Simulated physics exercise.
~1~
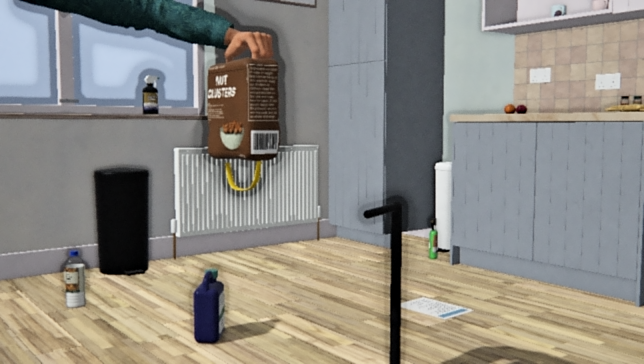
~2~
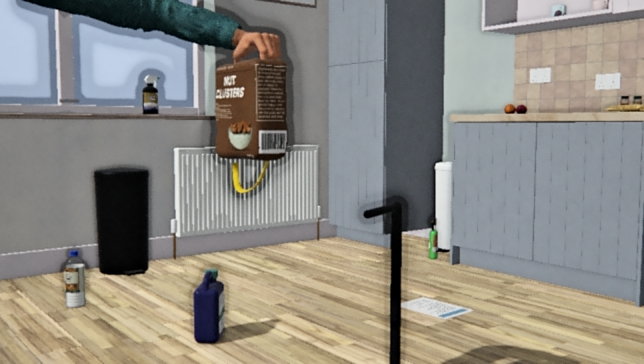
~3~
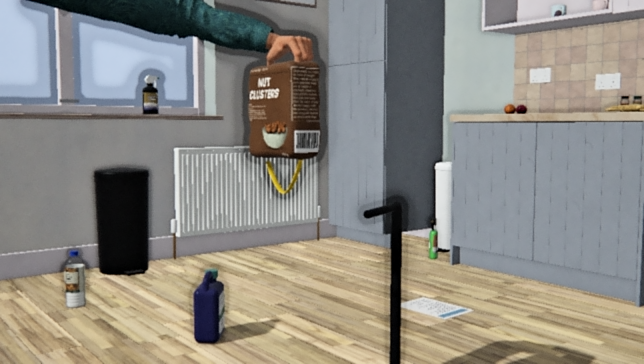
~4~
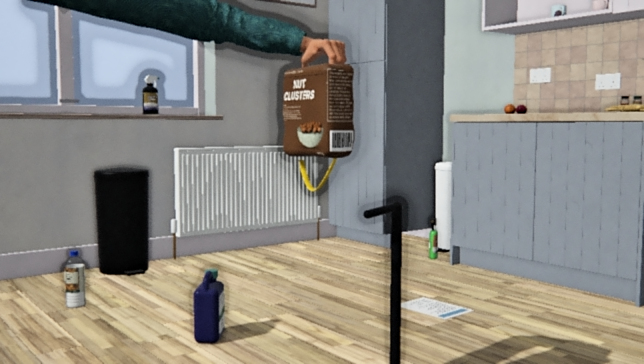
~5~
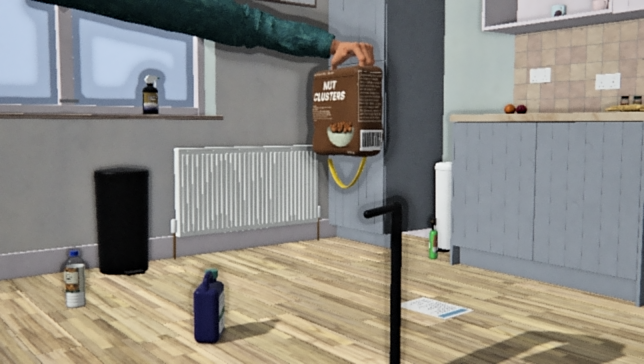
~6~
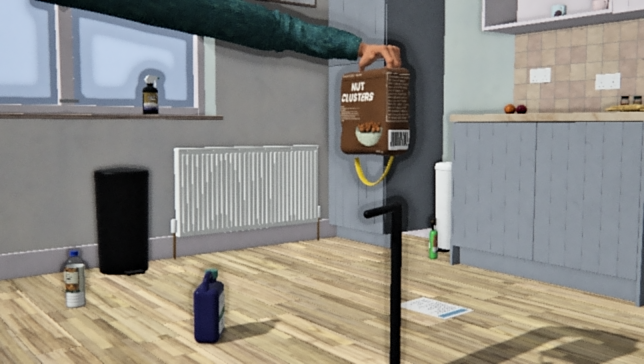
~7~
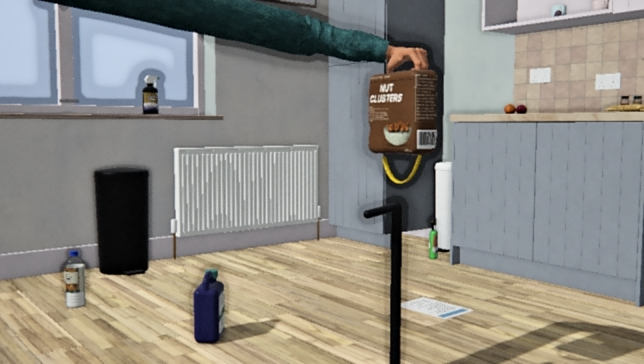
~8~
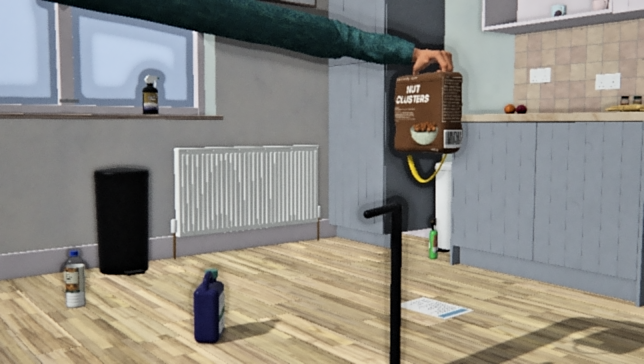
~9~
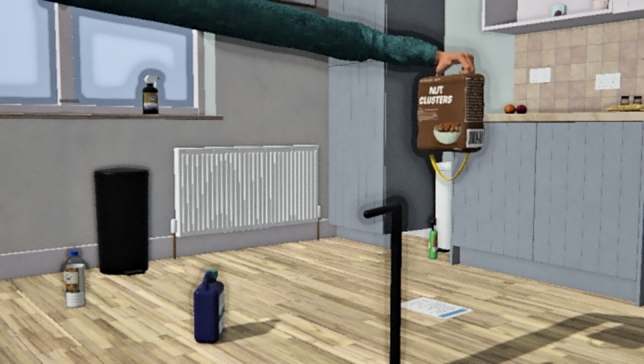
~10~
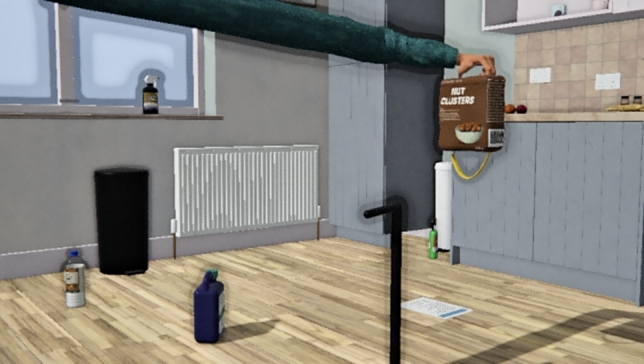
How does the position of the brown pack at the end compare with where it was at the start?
At the start the brown pack is in front of the radiator, left of the black post, and by the end it is to the right of the post, beside the kitchen counter.
